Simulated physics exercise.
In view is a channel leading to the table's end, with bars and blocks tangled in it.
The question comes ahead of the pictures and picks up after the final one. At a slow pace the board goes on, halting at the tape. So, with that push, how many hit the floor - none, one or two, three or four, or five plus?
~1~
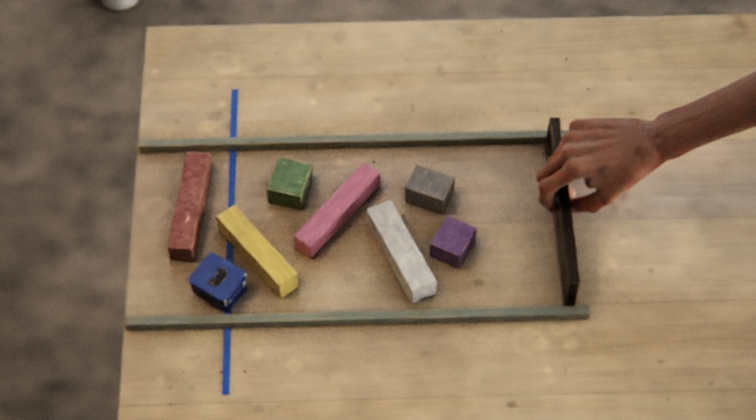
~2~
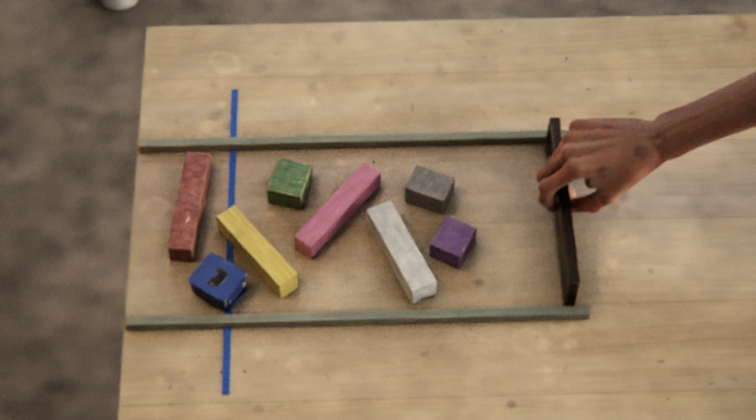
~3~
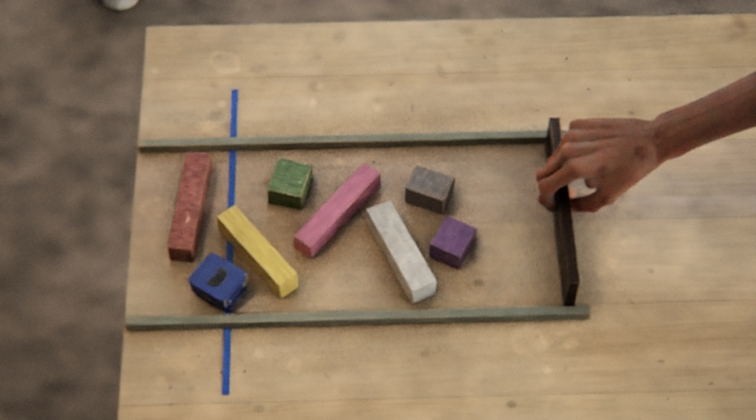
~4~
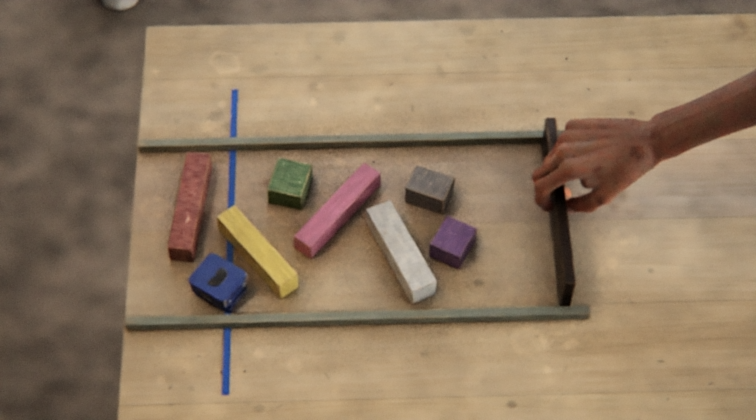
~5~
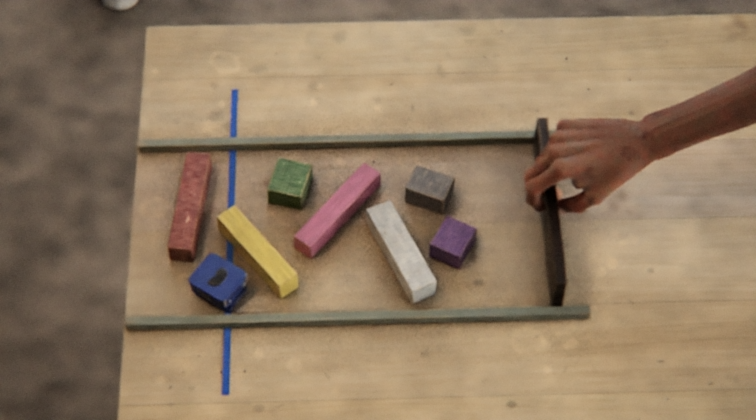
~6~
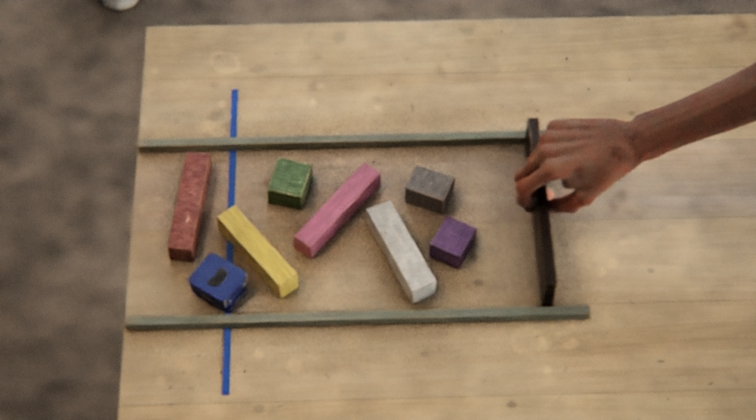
After the push, one or two are missing from the table.
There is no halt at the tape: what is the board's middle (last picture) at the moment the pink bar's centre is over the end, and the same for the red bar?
I reckon its middle sits around (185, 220) and then around (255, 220).
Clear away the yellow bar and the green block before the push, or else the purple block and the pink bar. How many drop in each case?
The counts: 0 and 0.
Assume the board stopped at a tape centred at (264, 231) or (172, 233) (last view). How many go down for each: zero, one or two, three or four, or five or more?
Counts, in turn - not one; more than four.
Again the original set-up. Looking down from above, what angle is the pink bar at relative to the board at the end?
About 30° out of line.
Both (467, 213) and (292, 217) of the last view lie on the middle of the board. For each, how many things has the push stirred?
Up to then 1, and up to the other point 8.
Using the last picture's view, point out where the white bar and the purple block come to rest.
Result: One about (181, 267), other about (213, 252).
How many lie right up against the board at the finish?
It's 2.
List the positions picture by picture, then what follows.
The first frame shows red bar (190, 206); blue case (218, 283); yellow bar (257, 251); board (562, 210); tape (230, 232).
The second frame shows blue case (219, 284); green block (290, 184).
The third frame shows yellow bar (257, 251); pink bar (338, 210).
The fourth frame shows red bar (190, 206); board (558, 210).
The fifth frame shows blue case (219, 284); purple block (453, 242).
The sixth frame shows red bar (190, 206); blue case (219, 284); yellow bar (257, 251); board (540, 211); tape (230, 232).
A little later, none off yet; red bar at rest near (190, 206); blue case at rest near (219, 284); yellow bar at rest near (257, 251).
When it is over, the number that fall off is one or two; down, blue case and red bar.
